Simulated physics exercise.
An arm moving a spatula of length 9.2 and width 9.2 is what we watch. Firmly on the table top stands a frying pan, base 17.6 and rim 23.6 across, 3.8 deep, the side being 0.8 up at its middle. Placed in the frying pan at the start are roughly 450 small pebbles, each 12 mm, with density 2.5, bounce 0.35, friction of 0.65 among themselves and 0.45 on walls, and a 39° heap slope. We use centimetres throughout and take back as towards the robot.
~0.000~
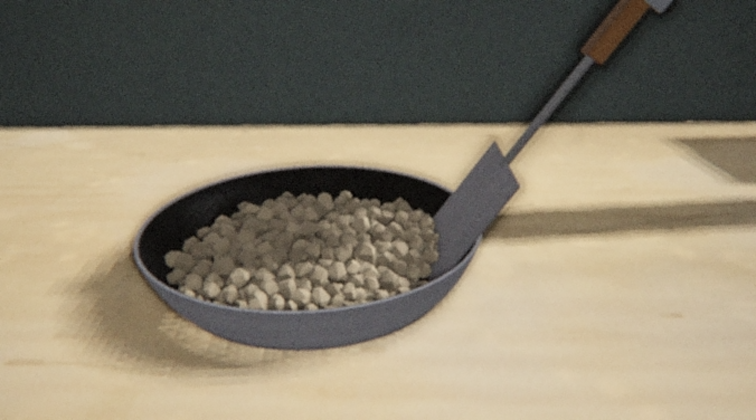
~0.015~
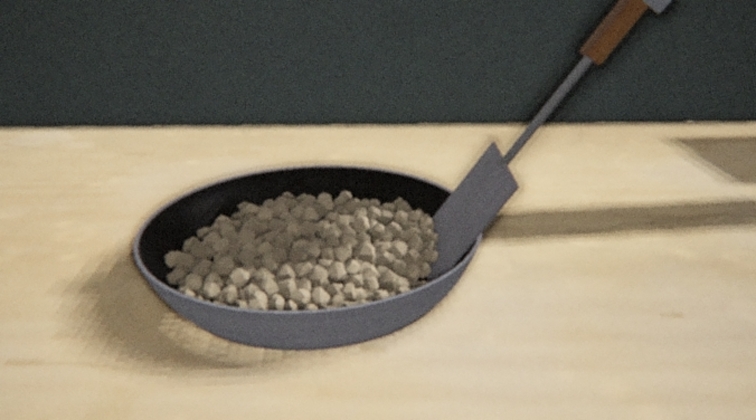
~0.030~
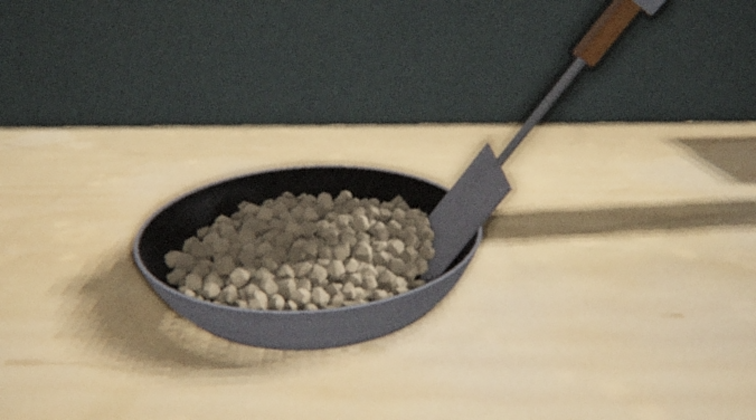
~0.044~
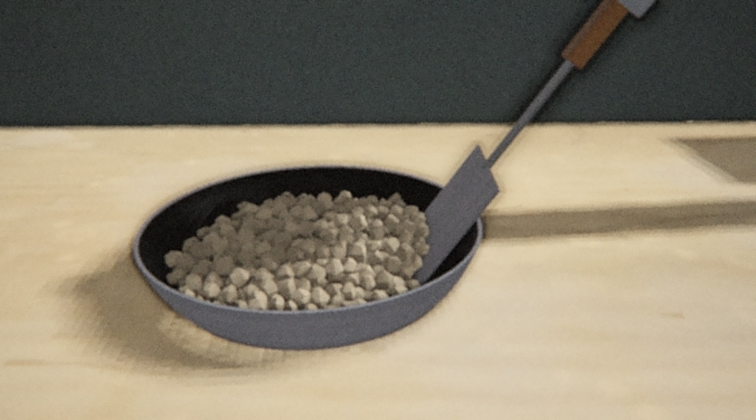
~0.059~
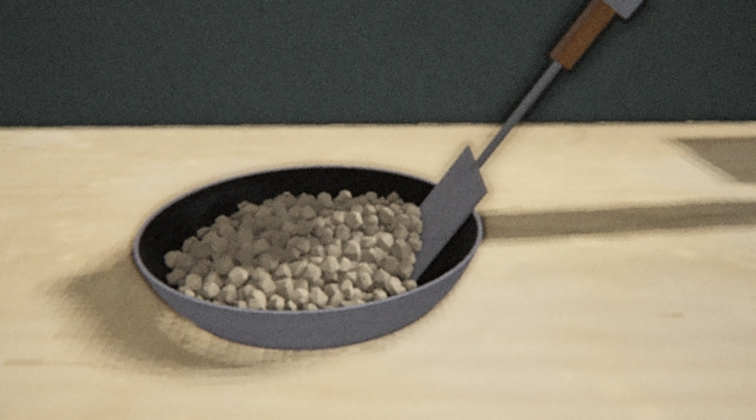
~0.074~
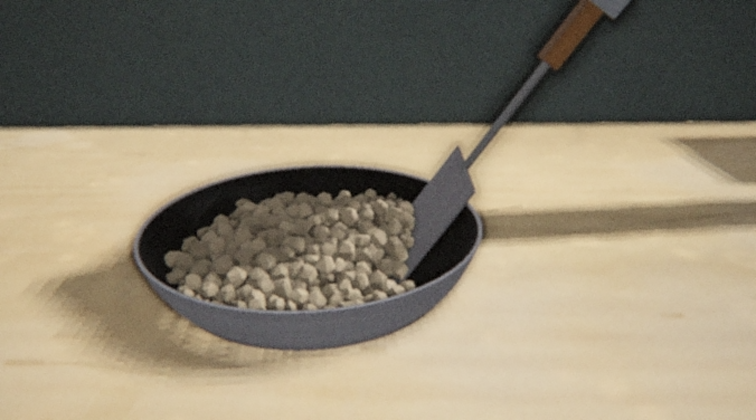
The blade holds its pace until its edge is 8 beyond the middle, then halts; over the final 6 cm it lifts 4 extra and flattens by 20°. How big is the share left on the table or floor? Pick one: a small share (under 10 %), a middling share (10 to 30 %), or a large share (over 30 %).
A middling share.
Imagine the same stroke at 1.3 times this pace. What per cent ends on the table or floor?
30 %.
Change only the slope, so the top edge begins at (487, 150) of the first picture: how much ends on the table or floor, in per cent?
About 20 per cent.
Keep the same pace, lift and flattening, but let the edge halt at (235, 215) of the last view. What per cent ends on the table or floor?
Approximately 5 per cent, I reckon.
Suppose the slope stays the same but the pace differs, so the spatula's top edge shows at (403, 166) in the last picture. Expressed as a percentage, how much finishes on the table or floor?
I'd say around 40 per cent.
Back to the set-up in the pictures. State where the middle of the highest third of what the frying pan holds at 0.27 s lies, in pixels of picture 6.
The middle sits at approx. (225, 211).
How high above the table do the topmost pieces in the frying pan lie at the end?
Close to 7.5 centimetres high.
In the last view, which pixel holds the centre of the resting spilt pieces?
(118, 269).
After 0.17 s, sloping 55°, highest piece 6 above the table; 454 in the frying pan.
After 0.27 s, sloping 47°, highest piece 7 above the table; 450 in the frying pan, 4 on the blade or in flight.
After 0.52 s, sloping 35°, highest piece 9 above the table; 370 in the frying pan, 73 on the table or floor, 11 on the blade or in flight.
After 1.57 s, sloping 35°, highest piece 8 above the table; 367 in the frying pan, 87 on the table or floor.
In the end, 367 in the frying pan, 87 on the table or floor. That is 19 % on the table or floor.
